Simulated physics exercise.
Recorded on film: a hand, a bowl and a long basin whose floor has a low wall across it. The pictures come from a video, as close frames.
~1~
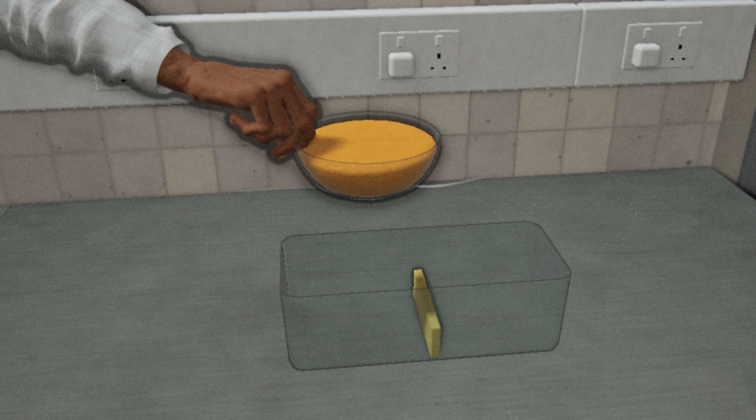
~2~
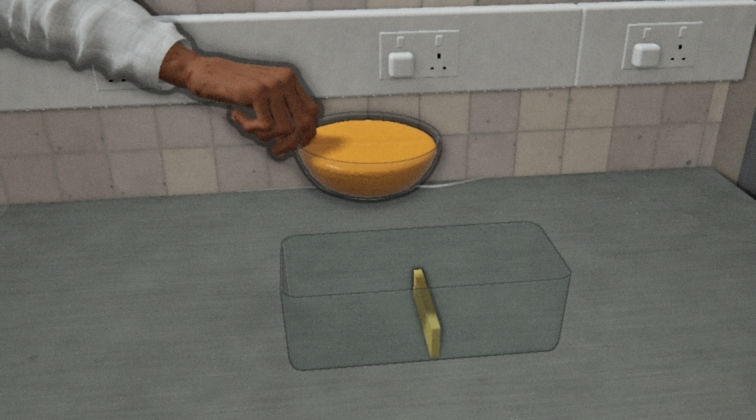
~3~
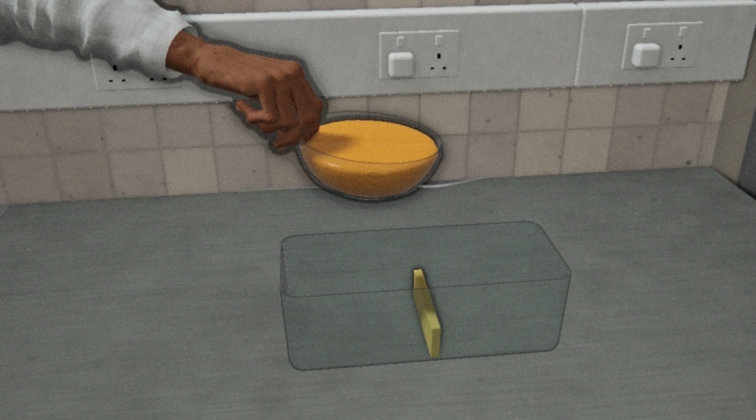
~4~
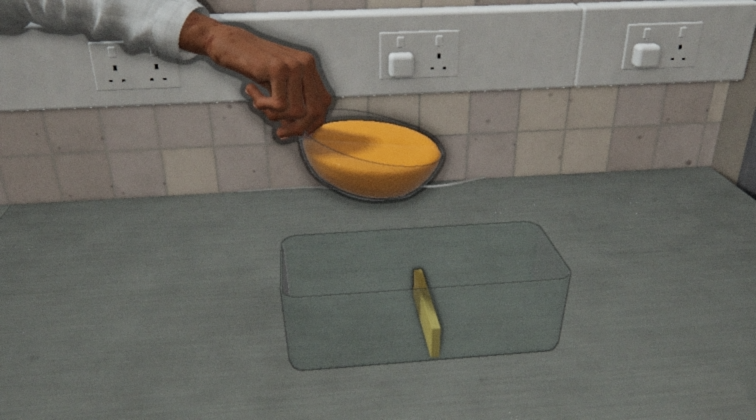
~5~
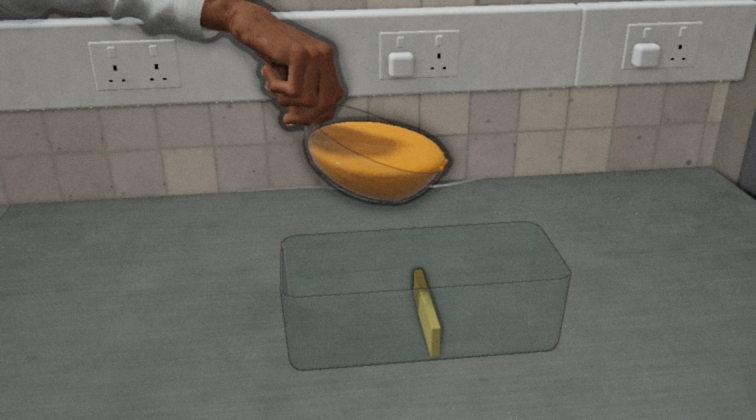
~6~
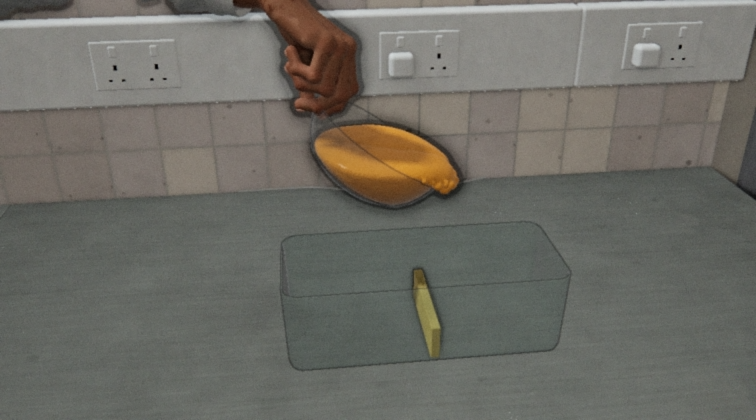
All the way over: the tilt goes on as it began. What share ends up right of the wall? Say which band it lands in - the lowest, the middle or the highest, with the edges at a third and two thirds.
After it calms, what's right of the wall is a large share, beyond two thirds.
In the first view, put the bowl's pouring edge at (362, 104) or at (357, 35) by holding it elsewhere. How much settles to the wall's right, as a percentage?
It would come to near 30 per cent, and then near 40 per cent.
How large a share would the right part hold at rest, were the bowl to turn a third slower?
It comes to some 85 in a hundred.
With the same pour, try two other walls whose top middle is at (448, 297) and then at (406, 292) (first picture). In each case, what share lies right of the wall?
Note: Roughly 60 % in case one, 85 % in case two.
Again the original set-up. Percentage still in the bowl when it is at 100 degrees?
I'd put it at some 5 in a hundred.
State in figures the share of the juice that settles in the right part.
I'd say close to 80 per cent.
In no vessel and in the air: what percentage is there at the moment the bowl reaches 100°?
20 in a hundred.
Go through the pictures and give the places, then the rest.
In the first frame, it leans 0°; its right rim is at (439, 134); the juice meets the walls at (297, 145) and (435, 139); the long basin's rim runs from (282, 266) to (554, 249); the wall's top is at (426, 298).
In the second frame, it leans 2°; its right rim is at (439, 135); the juice meets the walls at (297, 144) and (435, 139).
In the third frame, it leans 6°; its right rim is at (441, 141); the juice meets the walls at (299, 142) and (437, 142).
In the fourth frame, it leans 13°; its right rim is at (442, 150); the juice meets the walls at (303, 140) and (439, 145).
In the fifth frame, it leans 23°; its right rim is at (441, 161); the juice meets the walls at (308, 140) and (437, 154); 4 per cent is over the edge.
In the sixth frame, it leans 35°; its right rim is at (438, 175); the juice meets the walls at (314, 142) and (419, 156); 14 per cent is over the edge.
A moment on, the bowl is tipped right over and 3 per cent is still to pour, 0 is left of the wall and 76 right of it.
Next, the bowl is tipped right over and 0 per cent is still to pour, 15 is left of the wall and 71 right of it.
Then the bowl is tipped right over and 0 per cent is still to pour, 17 is left of the wall and 79 right of it.
Later the bowl is tipped right over and 0 per cent is still to pour, 18 is left of the wall and 78 right of it.
Finally, 18 per cent lies left of the wall, 78 right of it and 4 outside.
